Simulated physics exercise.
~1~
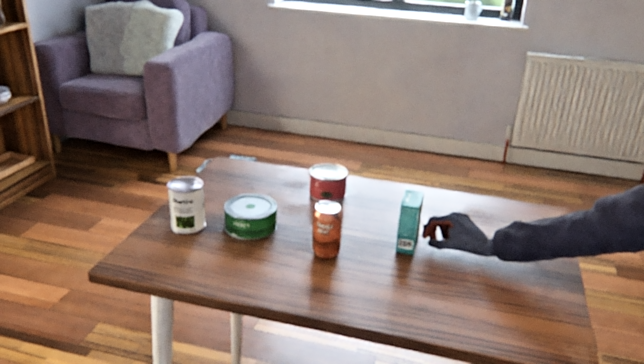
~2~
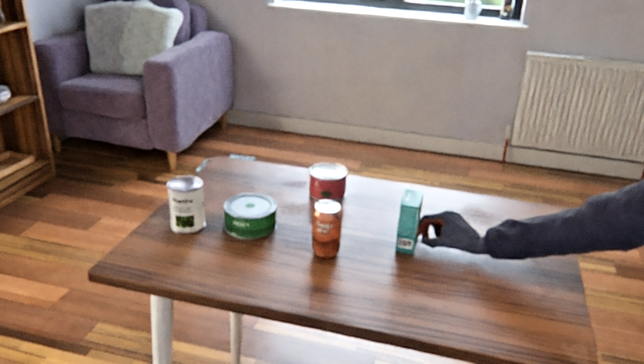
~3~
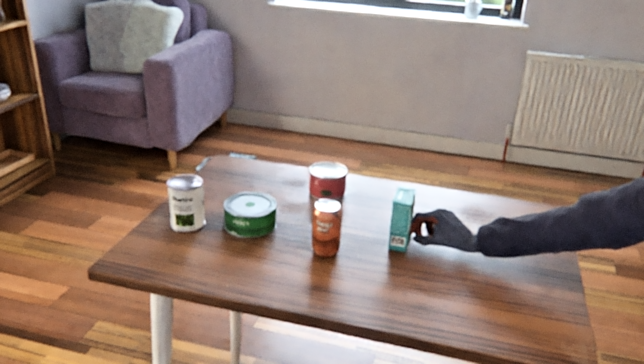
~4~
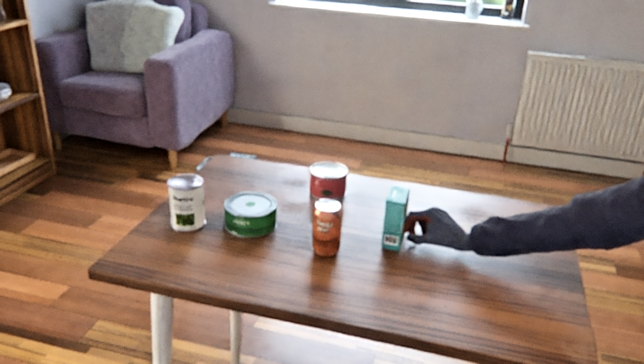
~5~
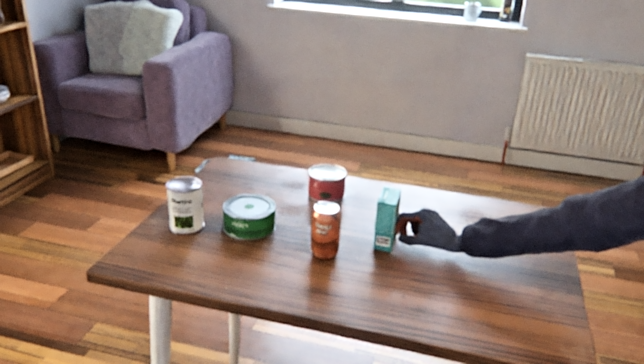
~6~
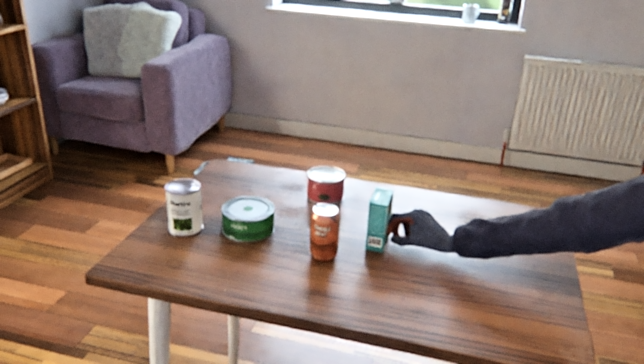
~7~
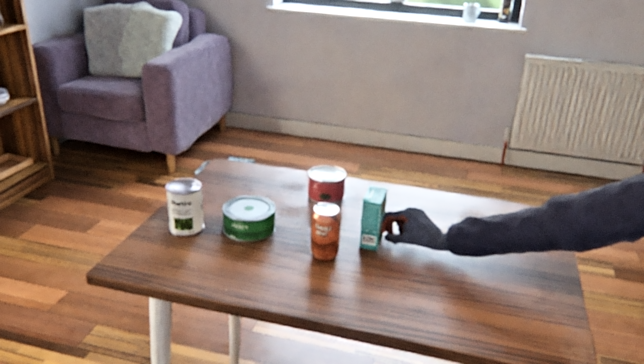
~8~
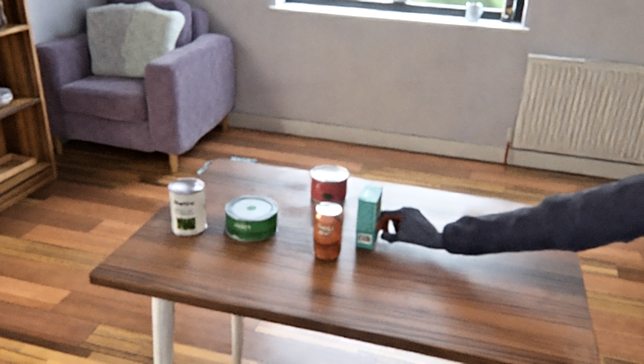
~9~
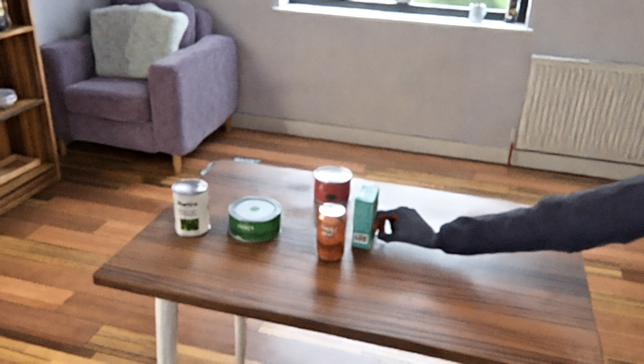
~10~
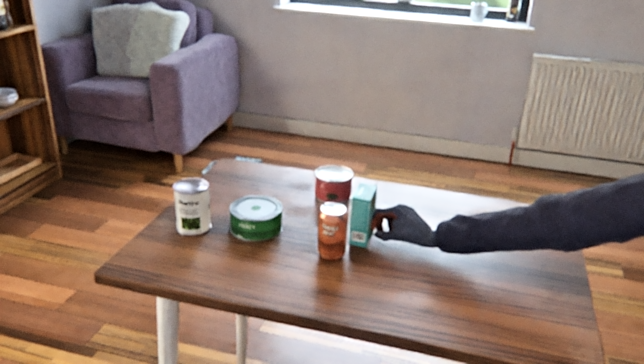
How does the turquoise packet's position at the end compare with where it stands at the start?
At the start the turquoise packet stands apart, to the right of the orange can and red tub. By the end it is further left, close beside them.
